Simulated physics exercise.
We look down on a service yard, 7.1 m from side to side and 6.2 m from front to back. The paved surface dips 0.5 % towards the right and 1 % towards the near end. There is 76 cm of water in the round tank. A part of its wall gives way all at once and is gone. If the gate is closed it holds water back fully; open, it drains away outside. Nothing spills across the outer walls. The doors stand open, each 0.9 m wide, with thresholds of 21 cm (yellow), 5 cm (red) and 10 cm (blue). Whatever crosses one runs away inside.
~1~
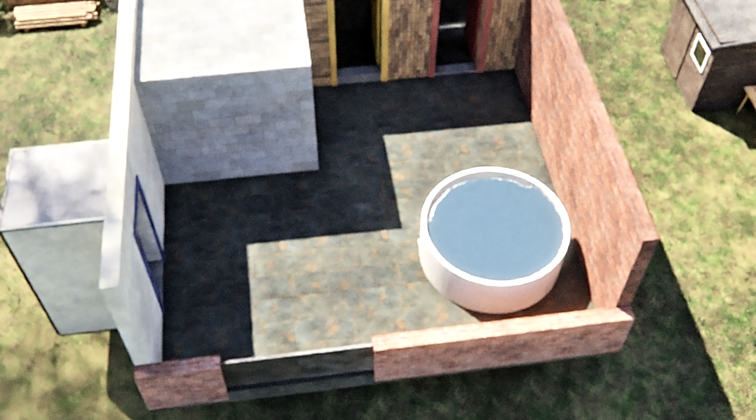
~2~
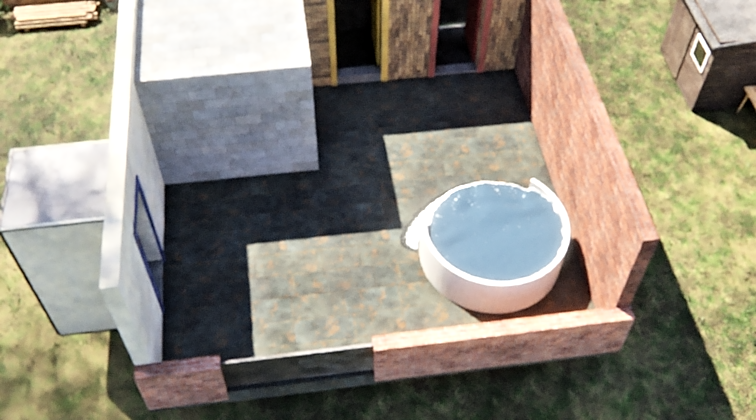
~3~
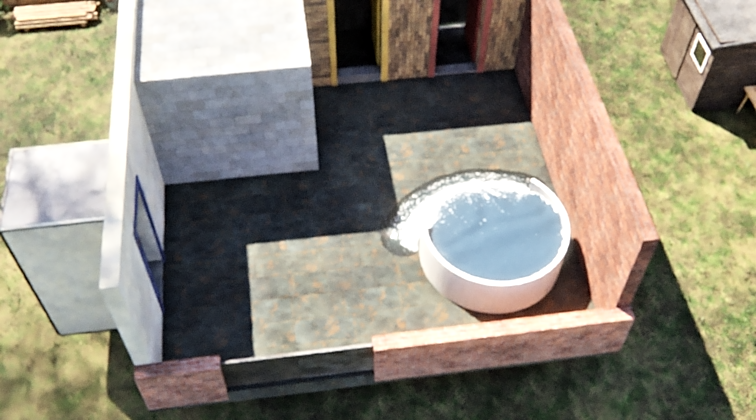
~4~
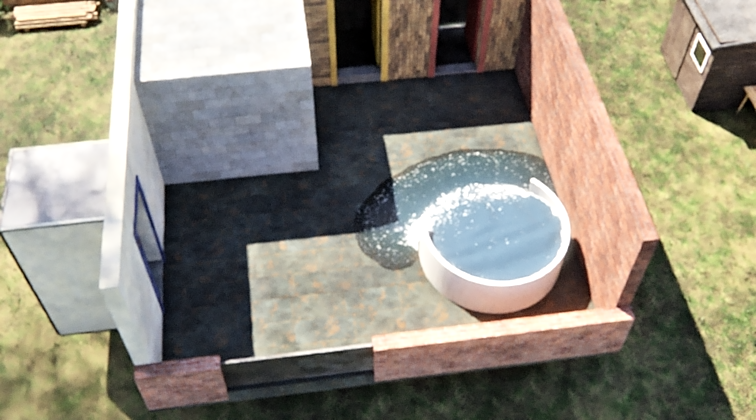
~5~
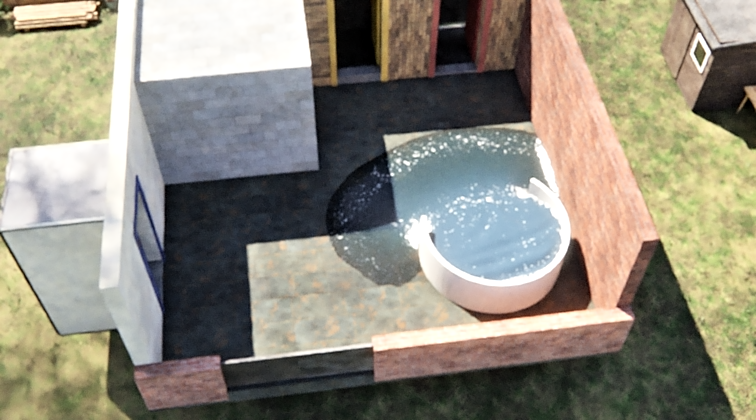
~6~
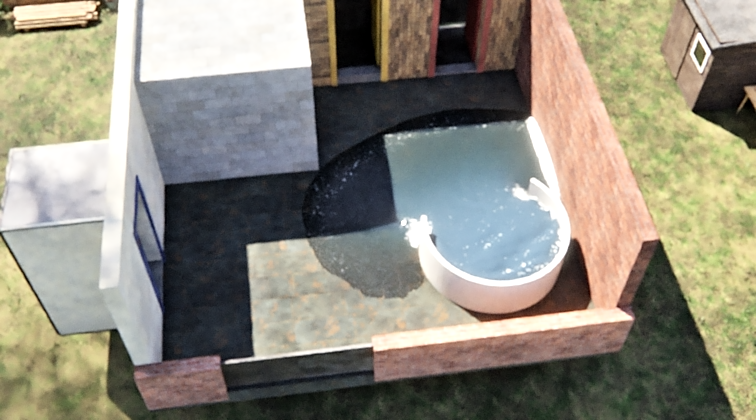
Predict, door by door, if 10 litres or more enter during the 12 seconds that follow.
Door by door: At the yellow door it exceeds the limit; at the red door it passes the limit; at the blue door it stays under the limit.
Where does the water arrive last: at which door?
The blue one.
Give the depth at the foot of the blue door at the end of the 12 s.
Some 6.0 cm.
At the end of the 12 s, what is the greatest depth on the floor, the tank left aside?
Up to some 14 cm.
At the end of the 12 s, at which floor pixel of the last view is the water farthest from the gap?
Near (162, 386).
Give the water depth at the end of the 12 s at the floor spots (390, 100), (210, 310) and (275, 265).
Roughly 3, 7 and 7 cm, in turn.
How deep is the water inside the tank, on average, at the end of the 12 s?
Some 10 cm.
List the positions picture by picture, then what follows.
The first picture shows the round tank at (495, 226) is whole and still, 76 cm deep.
In the second picture, water pours out at (462, 195) and has run 1.3 m, to (408, 244); deepest outside 38 cm, 76 cm at the round tank's back.
In the third picture, water pours out at (461, 197) and has run 1.6 m, to (391, 245); deepest outside 42 cm, 76 cm at the round tank's back.
In the fourth picture, water pours out at (461, 199) and has run 1.9 m, to (367, 248); deepest outside 36 cm, 75 cm at the round tank's back.
In the fifth picture, the front is at (339, 245), 2.4 m from the gap at (461, 200); 7.8 m2 of floor is under water; 66 cm left at the back of the round tank.
In the sixth picture, the front is at (308, 221), 2.8 m from the gap at (461, 200); 10.9 m2 of floor is under water; 66 cm left at the back of the round tank.
A moment later water covers 60 % of the floor and is deepest (44 cm) near (512, 73); yellow door 17 cm at the sill, 0 L in, red door 10 cm at the sill, 17 L in, blue door not reached.
Soon after water covers 60 % of the floor and is deepest (42 cm) near (313, 104); yellow door 36 cm at the sill, 11 L in, red door 30 cm at the sill, 109 L in, blue door not reached.
Next water covers 60 % of the floor and is deepest (25 cm) near (445, 118); yellow door 24 cm at the sill, 65 L in, red door 21 cm at the sill, 283 L in, blue door 6 cm at the sill, 0 L in.
Later on water covers 95 % of the floor and is deepest (20 cm) near (600, 333); yellow door 5 cm at the sill, 70 L in, red door 9 cm at the sill, 414 L in, blue door 6 cm at the sill, 0 L in.
At the end water covers 100 % of the floor and is deepest (14 cm) near (600, 333); yellow door 3 cm at the sill, 70 L in, red door 3 cm at the sill, 424 L in, blue door 6 cm at the sill, 0 L in.
